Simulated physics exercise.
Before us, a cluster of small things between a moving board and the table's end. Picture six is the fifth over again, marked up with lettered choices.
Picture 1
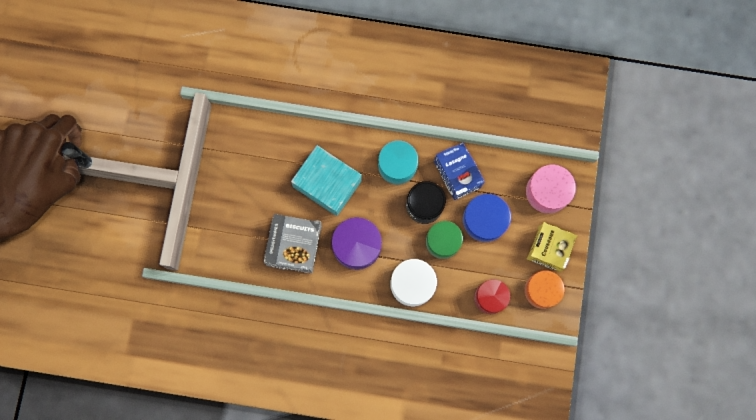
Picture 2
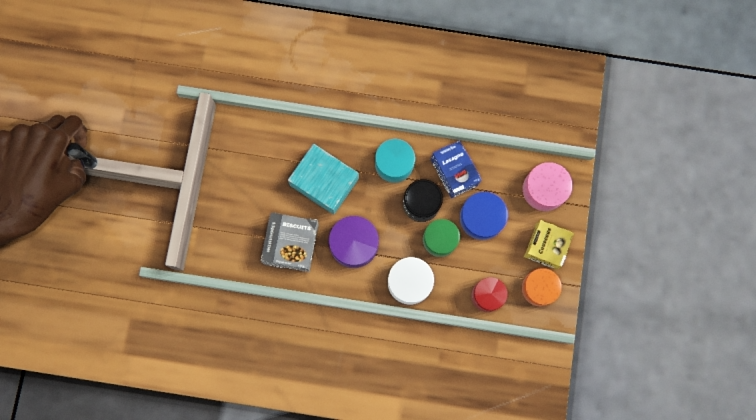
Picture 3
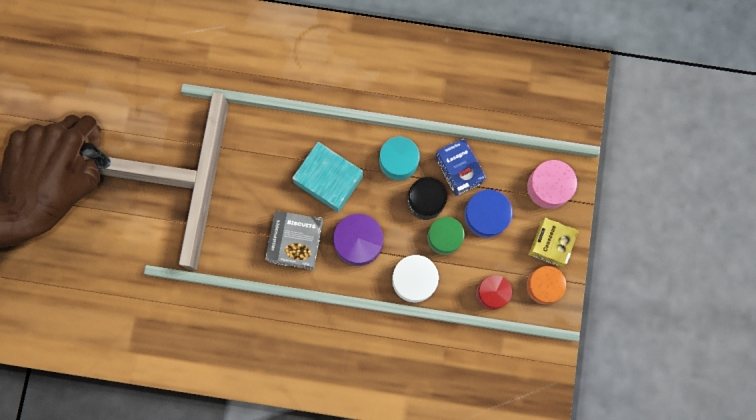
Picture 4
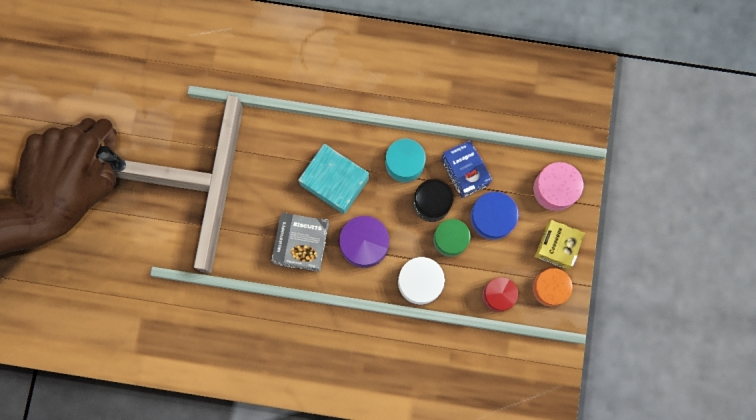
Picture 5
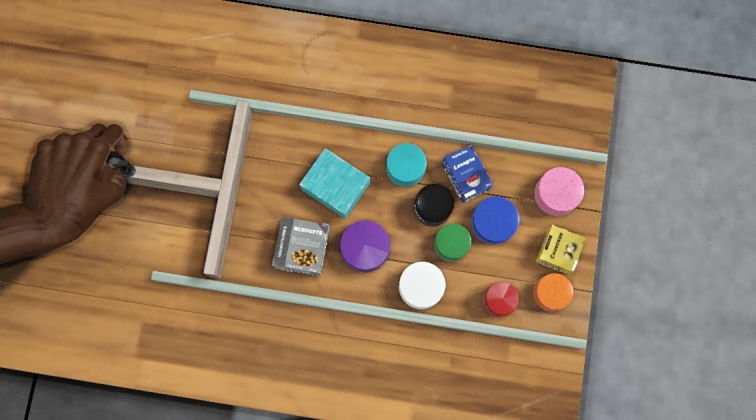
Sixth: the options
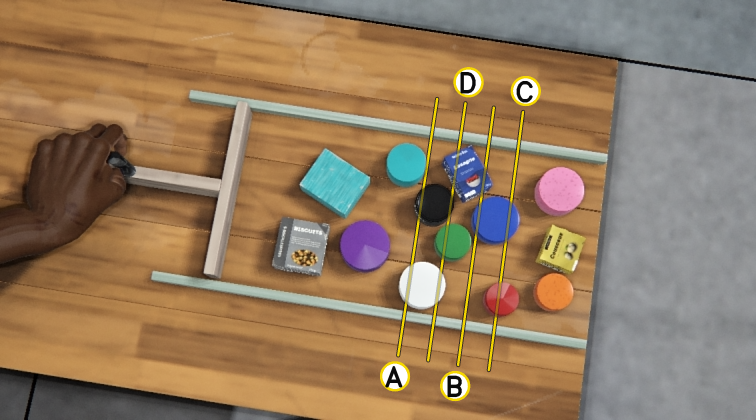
Hand sliding a wooden T-shaped pusher slowly rightward between two pale rails, with colourful tins and boxes sitting untouched ahead.
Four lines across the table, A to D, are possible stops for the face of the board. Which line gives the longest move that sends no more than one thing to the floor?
D.
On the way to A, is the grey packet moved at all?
Yes.
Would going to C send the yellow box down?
Yes.
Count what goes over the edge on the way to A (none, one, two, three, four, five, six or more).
By then, none.
On the marked copy, A at (418, 223); B at (476, 233); C at (506, 237); D at (447, 228).
Taking D. A third of the way, board (305, 198); grey packet (329, 251); purple tin (378, 249).
Two thirds of the way, board (385, 211); pink pot (565, 188); blue pot (523, 206).
When it is over, board (445, 220); pink pot (604, 184); yellow box (589, 258); none fallen.
As for the rest, A is within the limit but short; B drops two; C drops six.
